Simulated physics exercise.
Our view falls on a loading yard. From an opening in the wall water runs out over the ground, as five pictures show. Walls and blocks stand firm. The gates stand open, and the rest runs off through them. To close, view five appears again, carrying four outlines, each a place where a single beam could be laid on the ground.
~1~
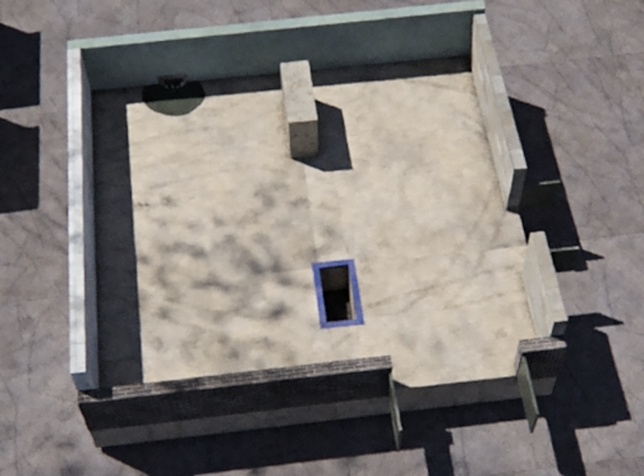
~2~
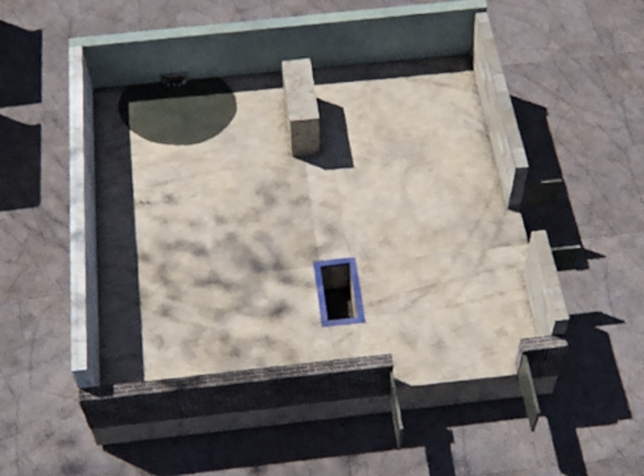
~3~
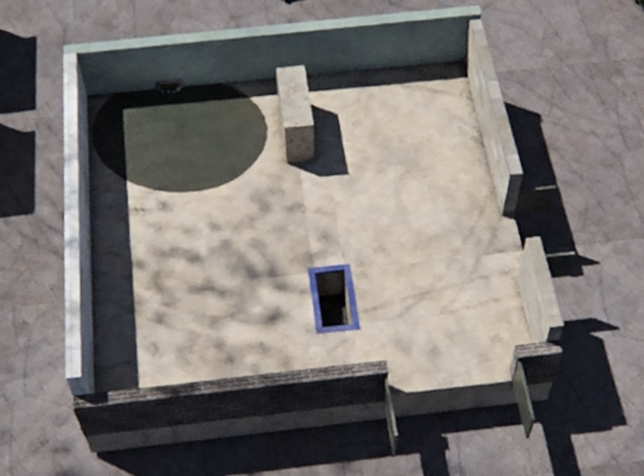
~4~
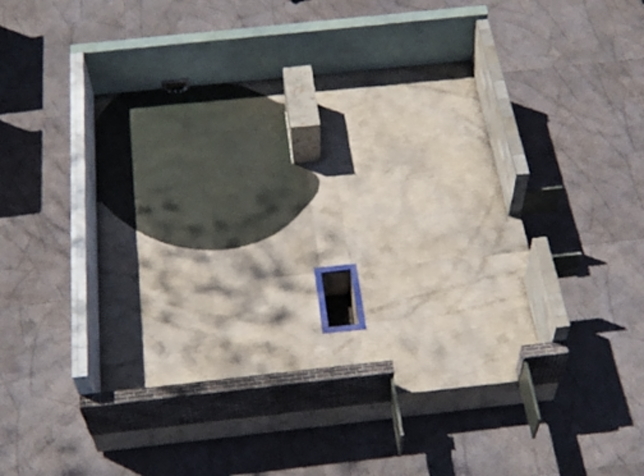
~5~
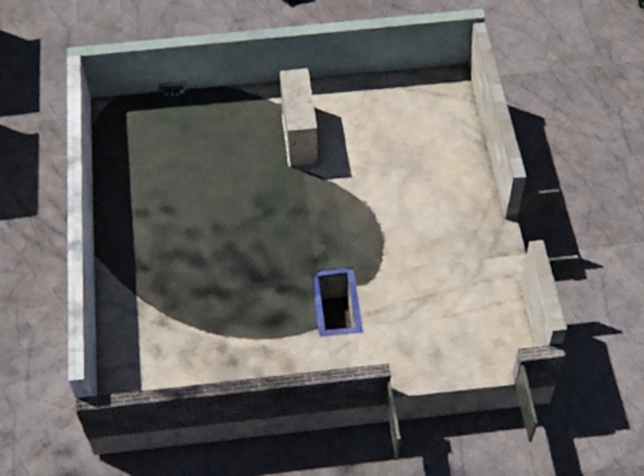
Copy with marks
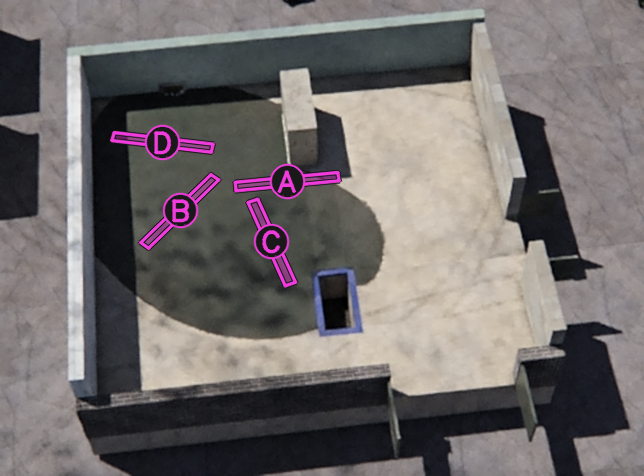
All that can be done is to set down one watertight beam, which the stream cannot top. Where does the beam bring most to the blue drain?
Take D.
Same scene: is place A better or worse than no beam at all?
Worse.
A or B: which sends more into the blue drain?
That would be B.
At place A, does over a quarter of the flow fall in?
No, it does not.
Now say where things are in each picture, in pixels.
The first picture shows outfall at (173, 80); blue drain at (338, 293); open gate at (514, 241); open gate at (451, 371); front seen at (192, 106), 2 % of the ground wet; blue drain still dry.
The second picture shows front seen at (187, 141), 6 % of the ground wet; blue drain still dry.
The third picture shows front seen at (239, 172), 12 % of the ground wet; blue drain still dry.
The fourth picture shows front seen at (240, 243), 24 % of the ground wet; blue drain still dry.
The fifth picture shows front seen at (309, 323), 39 % of the ground wet; blue drain taking water.
On the marked copy, A from (235, 186) to (338, 176); B from (144, 245) to (214, 177); C from (252, 200) to (290, 284); D from (113, 136) to (212, 148).
With A, about 18 % of the stream goes into the blue drain, about 79 % out by the gates.
With B, about 24 % of the stream goes into the blue drain, about 74 % out by the gates.
With C, about 23 % of the stream goes into the blue drain, about 75 % out by the gates.
With D, about 35 % of the stream goes into the blue drain, about 61 % out by the gates.
